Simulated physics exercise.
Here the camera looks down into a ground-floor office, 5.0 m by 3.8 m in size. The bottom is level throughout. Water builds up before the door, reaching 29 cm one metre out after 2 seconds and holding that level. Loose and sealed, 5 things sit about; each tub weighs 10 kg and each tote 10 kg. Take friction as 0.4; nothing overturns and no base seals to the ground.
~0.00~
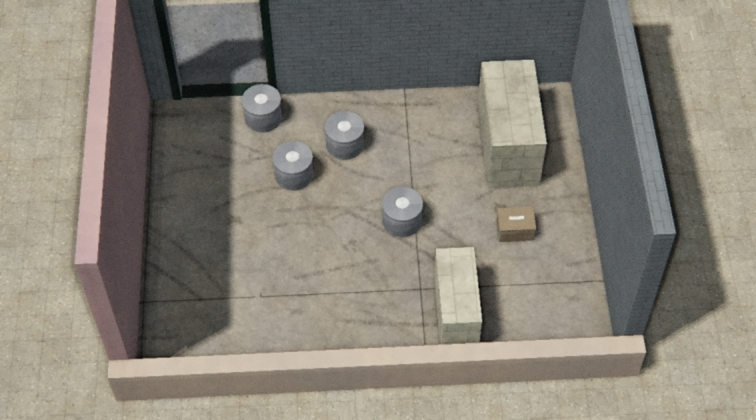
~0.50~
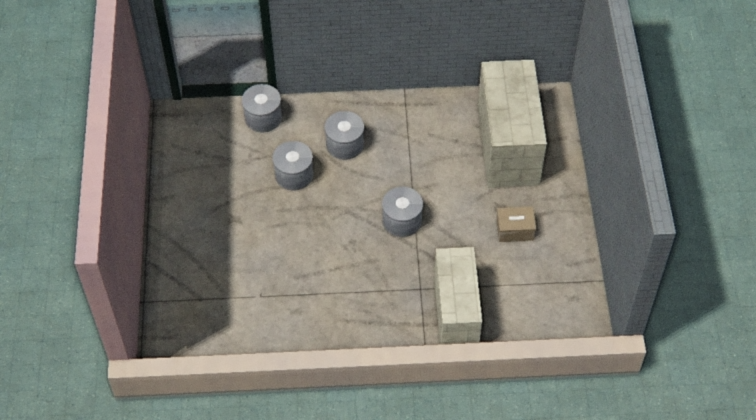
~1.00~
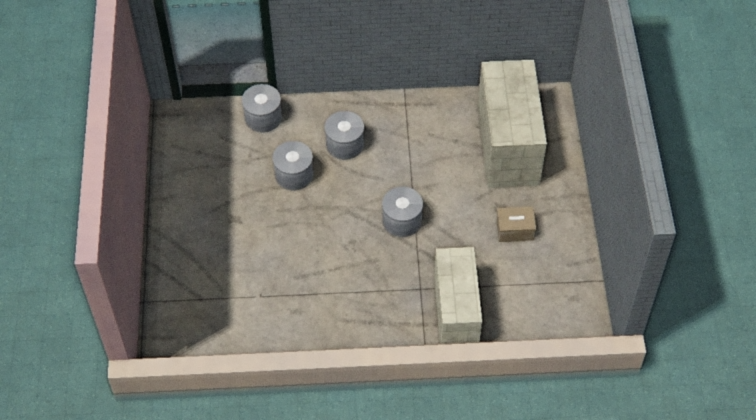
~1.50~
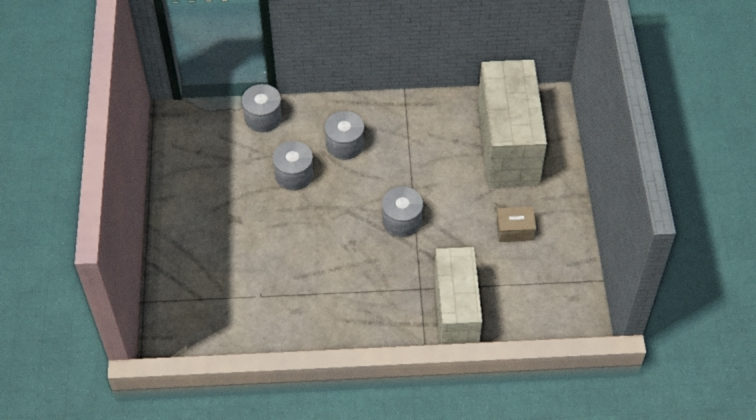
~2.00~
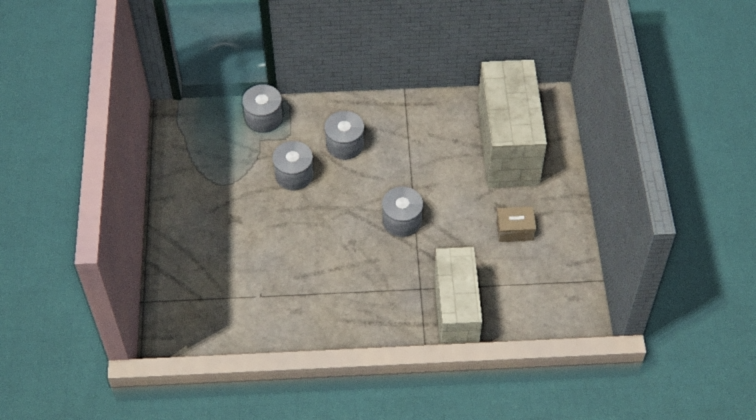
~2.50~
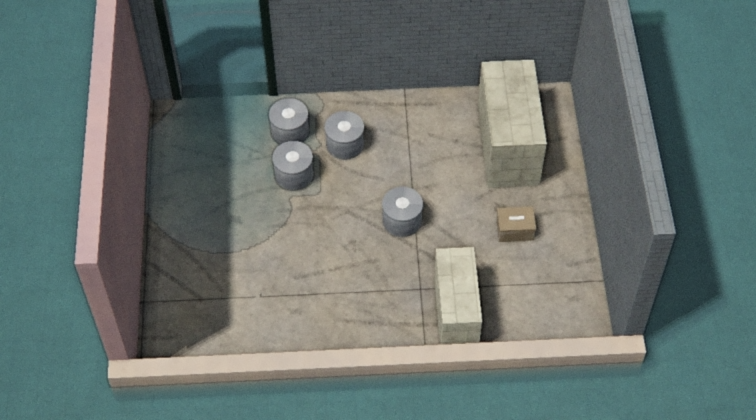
Water spread around the walled room, rose at the doorway at the back left, then fanned in across the floor and pushed the nearest grey tub to the right, toward the others.
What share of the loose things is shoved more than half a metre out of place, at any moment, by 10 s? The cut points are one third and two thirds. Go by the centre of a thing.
It falls in the mid range.
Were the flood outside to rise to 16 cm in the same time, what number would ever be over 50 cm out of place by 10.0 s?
Then 1.
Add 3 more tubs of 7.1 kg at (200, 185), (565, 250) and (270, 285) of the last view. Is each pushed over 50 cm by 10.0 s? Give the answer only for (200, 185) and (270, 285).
First one goes beyond it, second one goes beyond it.
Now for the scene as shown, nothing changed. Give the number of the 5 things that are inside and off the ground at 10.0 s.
I'd say 4 of them.
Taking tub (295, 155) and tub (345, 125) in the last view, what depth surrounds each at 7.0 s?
Roughly 7 and 1 cm.
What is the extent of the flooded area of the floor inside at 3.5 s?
About 9.0 m2.
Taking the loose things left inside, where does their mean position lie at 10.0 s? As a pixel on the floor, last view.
The average lands around (416, 154).
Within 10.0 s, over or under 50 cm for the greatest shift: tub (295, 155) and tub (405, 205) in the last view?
Listed as asked: Outside the limit and outside the limit.
After 3.5 s 2 of 5 are over 50 cm from their spots; 0 afloat.
After 4.5 s 2 of 5 are over 50 cm from their spots; 0 afloat.
After 7.0 s 3 of 5 are over 50 cm from their spots; 1 afloat.
After 10.0 s 3 of 5 are over 50 cm from their spots, and 3 have been at some point; 4 afloat.
